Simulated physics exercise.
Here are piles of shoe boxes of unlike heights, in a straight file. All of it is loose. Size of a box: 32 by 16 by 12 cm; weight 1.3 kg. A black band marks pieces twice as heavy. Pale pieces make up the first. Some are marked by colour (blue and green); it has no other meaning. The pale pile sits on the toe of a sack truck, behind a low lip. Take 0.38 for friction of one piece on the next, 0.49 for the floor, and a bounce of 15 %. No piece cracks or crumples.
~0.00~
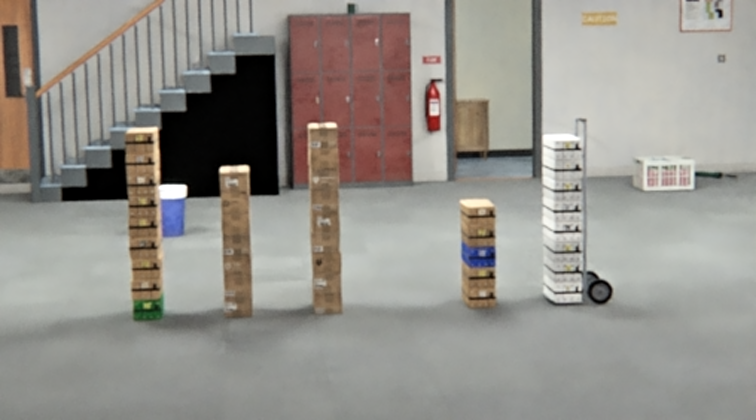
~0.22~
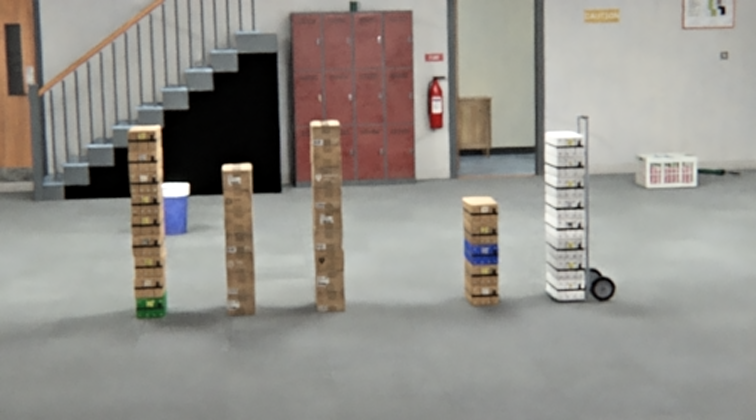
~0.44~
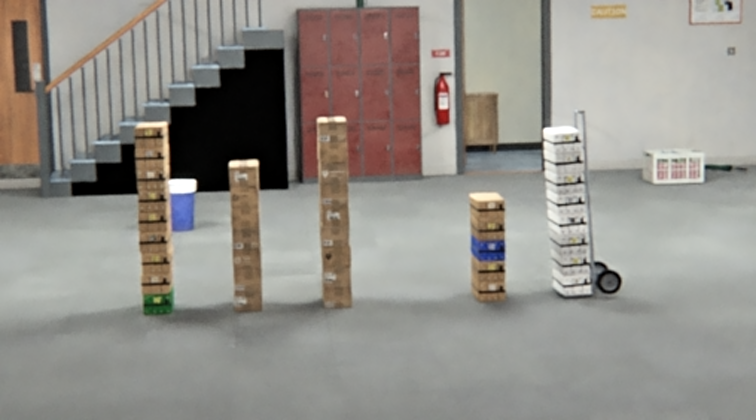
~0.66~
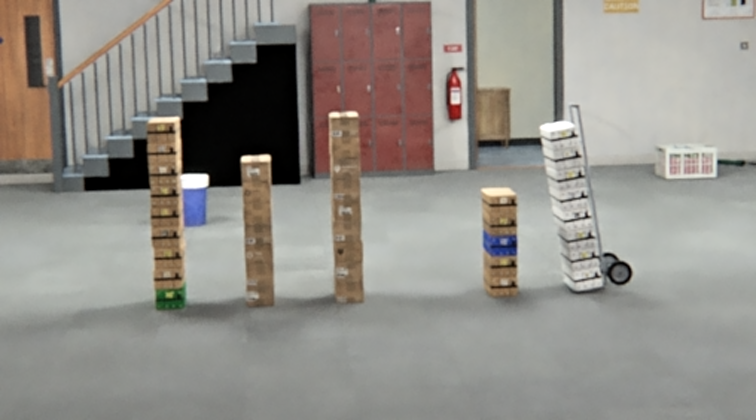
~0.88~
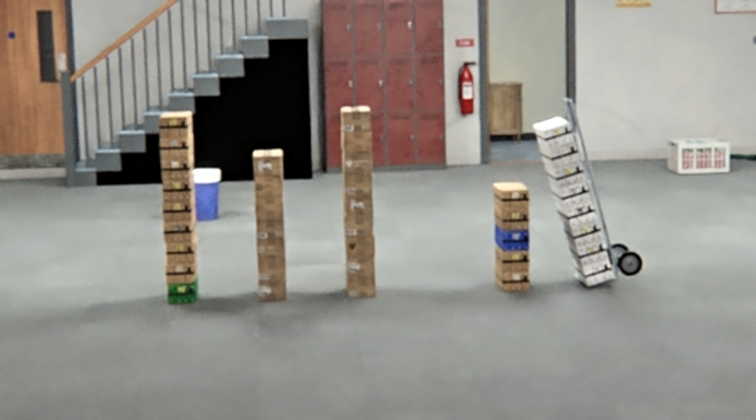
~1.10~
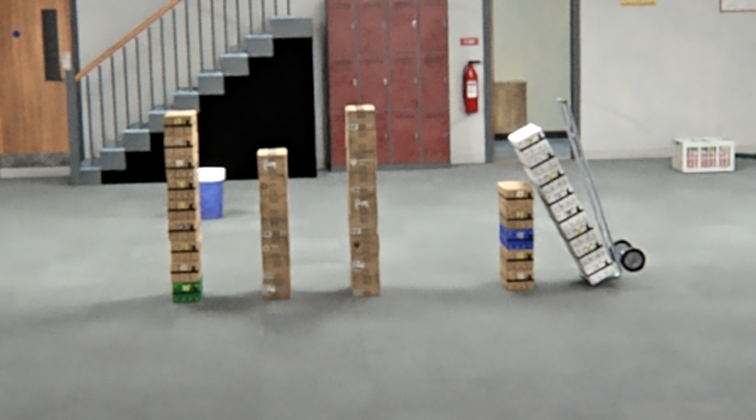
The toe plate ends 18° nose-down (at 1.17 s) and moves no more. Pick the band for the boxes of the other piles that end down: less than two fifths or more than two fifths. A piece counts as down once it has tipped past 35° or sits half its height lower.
Less than two fifths of them.
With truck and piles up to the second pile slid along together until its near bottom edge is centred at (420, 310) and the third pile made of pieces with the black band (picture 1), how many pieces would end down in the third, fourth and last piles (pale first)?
In that case third 9, fourth 5, last 8.
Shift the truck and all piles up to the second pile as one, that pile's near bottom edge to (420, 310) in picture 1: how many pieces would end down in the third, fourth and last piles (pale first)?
In that case third 8, fourth 6, last 0.
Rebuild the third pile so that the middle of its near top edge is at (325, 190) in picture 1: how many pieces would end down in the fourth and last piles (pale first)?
Then fourth 0, last 0.
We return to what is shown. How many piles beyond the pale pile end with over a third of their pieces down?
1 in all.
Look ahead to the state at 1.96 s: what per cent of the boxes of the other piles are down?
15 per cent by then.
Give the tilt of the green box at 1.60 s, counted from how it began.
About 0°.
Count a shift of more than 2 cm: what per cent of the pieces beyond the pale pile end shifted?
Shifted: 35 per cent.
After 1.30 s, 8 of the pale pile down; none of the 30 other boxes down, 5 disturbed; blue box 4° from how it stood.
After 1.60 s, 8 of the pale pile down; none of the 30 other boxes down, 5 disturbed; blue box 23° from how it stood.
After 1.96 s, 8 of the pale pile down; 4 of the 30 other boxes down; blue box on its side.
In the end (3.3 s), 8 of the pale pile down; 4 of the 30 other boxes down; blue box on its side; green box unmoved. That is 13 per cent. From the last view, middles, blue box near (445, 274), green box near (188, 287).
